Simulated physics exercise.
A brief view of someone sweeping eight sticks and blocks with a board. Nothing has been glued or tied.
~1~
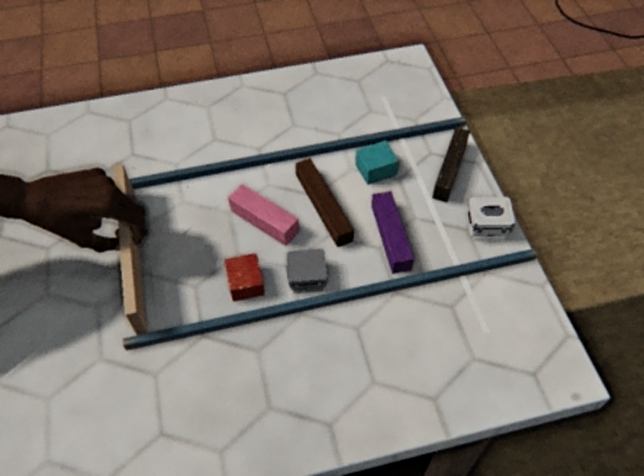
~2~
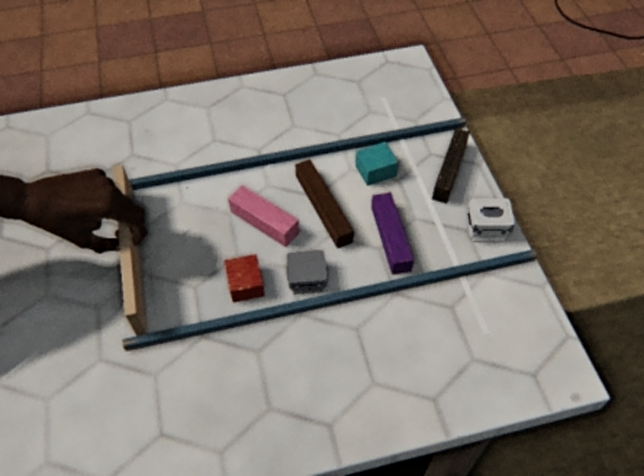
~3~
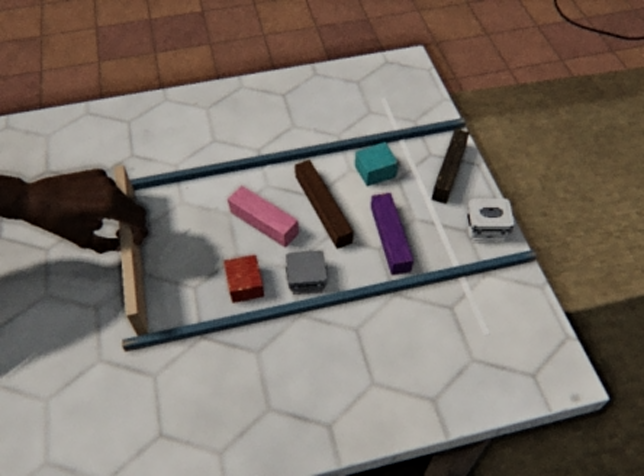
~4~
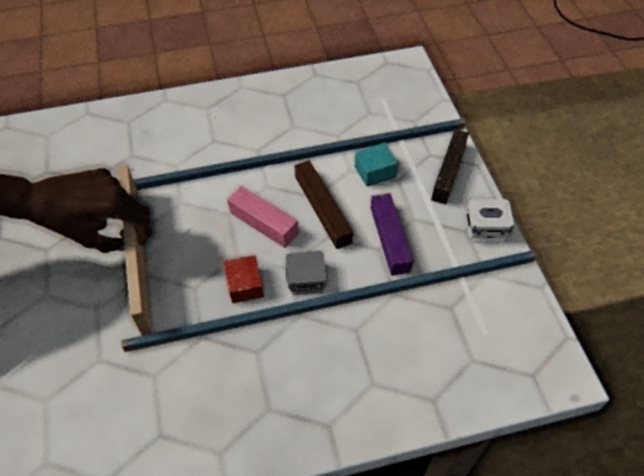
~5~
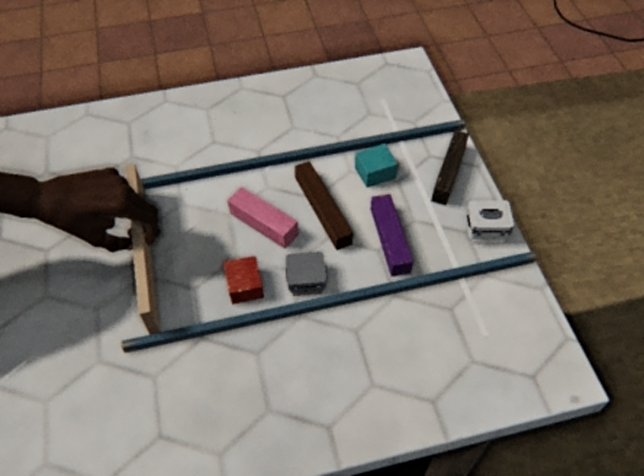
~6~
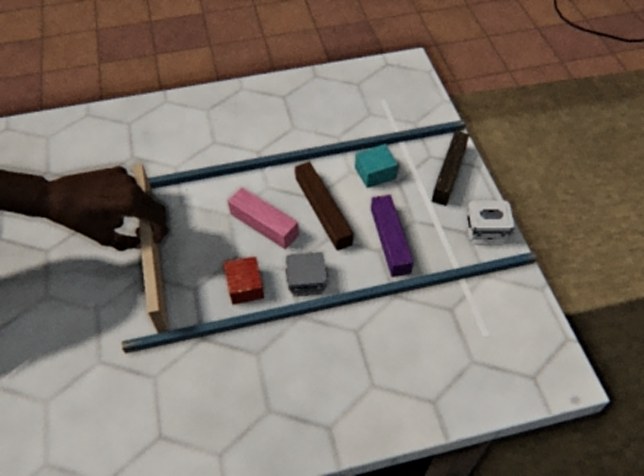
In this clip, a hand grips a wooden board between two blue rails on a white hexagon-patterned tabletop, holding it nearly still, then slides it slightly right toward scattered colored sticks and blocks, which stay in place.
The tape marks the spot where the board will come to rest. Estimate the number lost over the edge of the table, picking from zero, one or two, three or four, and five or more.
Lost over the edge: One or two.
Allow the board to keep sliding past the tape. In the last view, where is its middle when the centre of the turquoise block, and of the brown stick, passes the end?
First it's close to (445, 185), next close to (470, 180).
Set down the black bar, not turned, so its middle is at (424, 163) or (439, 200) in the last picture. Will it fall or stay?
The black bar is lost; goes over.
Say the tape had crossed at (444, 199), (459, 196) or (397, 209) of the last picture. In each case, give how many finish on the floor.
In that order 3, 5 and 0.
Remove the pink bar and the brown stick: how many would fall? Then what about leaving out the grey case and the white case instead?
First 1, then 1.
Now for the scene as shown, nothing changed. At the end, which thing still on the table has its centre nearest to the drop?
It's the purple bar that ends up nearest.
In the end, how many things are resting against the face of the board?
That number would be 2.
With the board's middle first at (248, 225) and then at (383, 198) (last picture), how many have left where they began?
Moved so far: 3, later 8.
Early on, none off yet; white case at rest near (488, 222); black bar at rest near (451, 167); turquoise block at rest near (376, 166).
A while later, none off yet; white case at rest near (488, 222); black bar at rest near (451, 167); turquoise block travelled a little near (389, 164).
Finally, the number that fall off is one or two; lost, black bar and white case.
